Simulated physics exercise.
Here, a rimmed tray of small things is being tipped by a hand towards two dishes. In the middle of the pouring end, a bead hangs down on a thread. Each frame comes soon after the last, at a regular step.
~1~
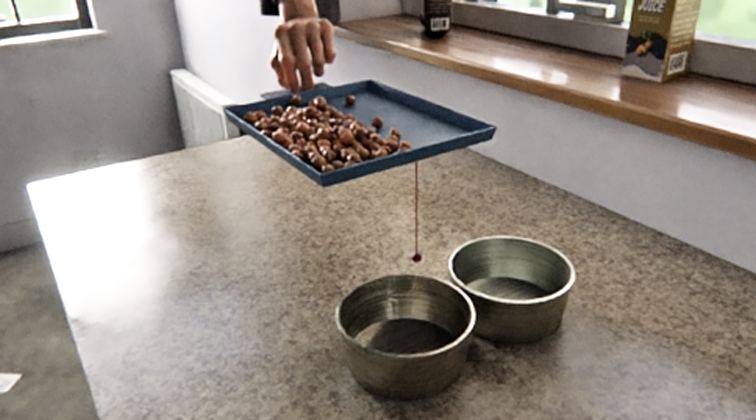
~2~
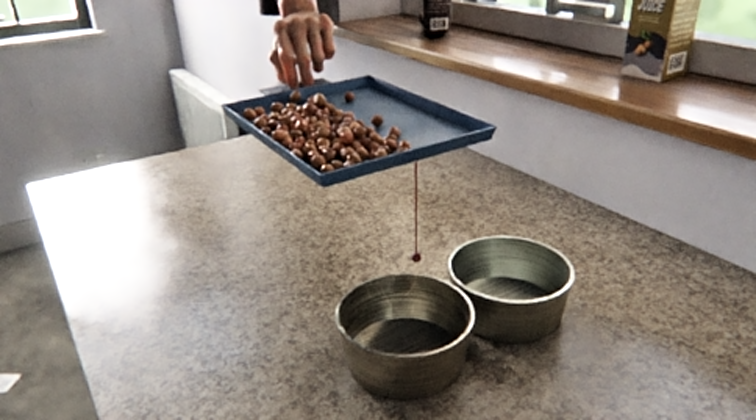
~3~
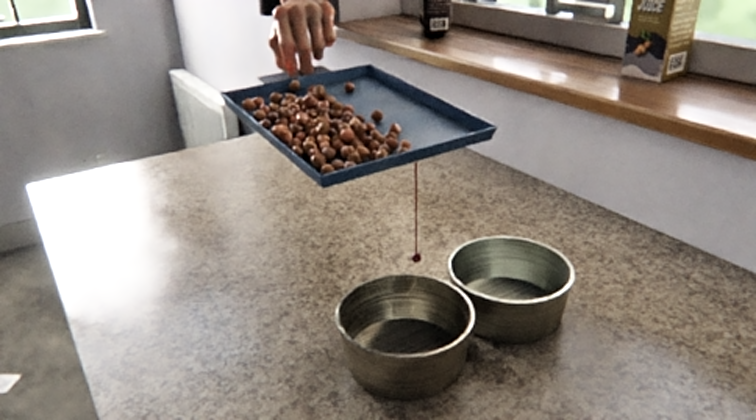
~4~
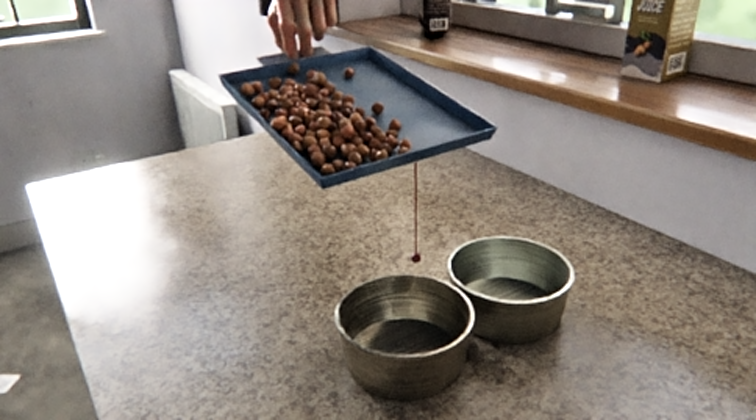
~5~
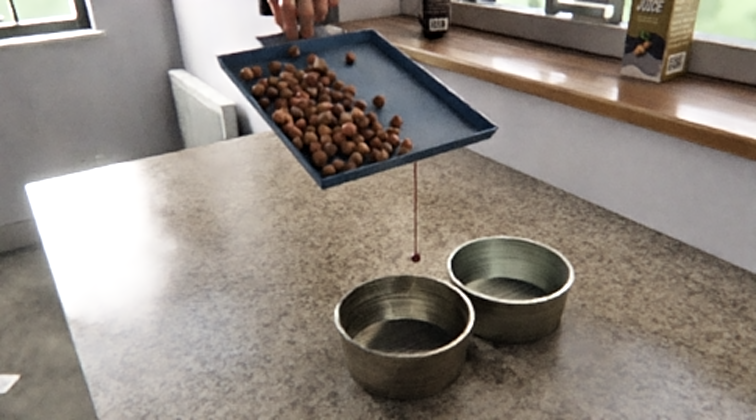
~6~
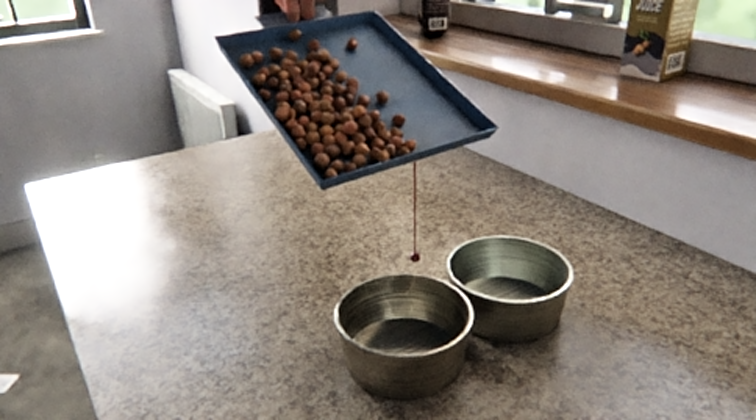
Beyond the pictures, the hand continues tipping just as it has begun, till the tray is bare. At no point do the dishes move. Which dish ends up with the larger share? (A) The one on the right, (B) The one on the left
(B) The one on the left.
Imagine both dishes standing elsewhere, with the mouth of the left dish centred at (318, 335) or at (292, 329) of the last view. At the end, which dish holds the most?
First place: The rightmost dish. Second place: The rightmost dish.
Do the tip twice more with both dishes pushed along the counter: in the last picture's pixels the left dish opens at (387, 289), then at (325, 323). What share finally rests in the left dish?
The first try yields 50% and the second yields 30%.
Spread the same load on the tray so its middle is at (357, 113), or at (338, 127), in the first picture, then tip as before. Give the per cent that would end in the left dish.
Around 60 percent the first time, around 60 percent the second.
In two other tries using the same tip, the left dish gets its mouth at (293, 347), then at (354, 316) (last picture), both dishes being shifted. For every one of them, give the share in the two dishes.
Roughly 70% on the first try and 90% on the second.
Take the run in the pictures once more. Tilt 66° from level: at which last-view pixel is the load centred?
Somewhere near pixel (382, 138).
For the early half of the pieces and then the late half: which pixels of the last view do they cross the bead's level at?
First close to (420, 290), next close to (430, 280).
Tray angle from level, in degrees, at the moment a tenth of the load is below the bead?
It is at around 80 degrees.
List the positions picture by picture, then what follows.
Corners of the pouring end at (322, 172) and (492, 126), level; middle of the load at (326, 137), hazelnuts; left dish at (447, 367); right dish at (554, 313); bead on its thread at (417, 258), in the first frame.
Corners of the pouring end at (322, 172) and (492, 126), level; middle of the load at (326, 136), in the second frame.
Corners of the pouring end at (323, 173) and (492, 126), tipped barely, level across its low end; middle of the load at (326, 131), in the third frame.
Corners of the pouring end at (323, 175) and (493, 126), tipped a little, level across its low end; middle of the load at (326, 123), in the fourth frame.
Corners of the pouring end at (323, 177) and (493, 126), tipped clearly, level across its low end; middle of the load at (327, 117), in the fifth frame.
Corners of the pouring end at (323, 178) and (494, 126), tipped clearly, level across its low end; middle of the load at (329, 111), about half on the move; left dish at (445, 366); right dish at (552, 313), in the sixth frame.
Soon, tray tipped steeply; most on the tray; a small part in the left dish; a small part in the air.
A while on, tray tipped past a quarter turn; a small part on the tray; about half in the left dish; a small part in the right dish; a small part outside both; about a quarter in the air.
Towards the end, tray tipped past a quarter turn; about two thirds in the left dish; about a quarter in the right dish; a small part outside both.
Finally, tray tipped past a quarter turn; about two thirds in the left dish; about a quarter in the right dish; a small part outside both.
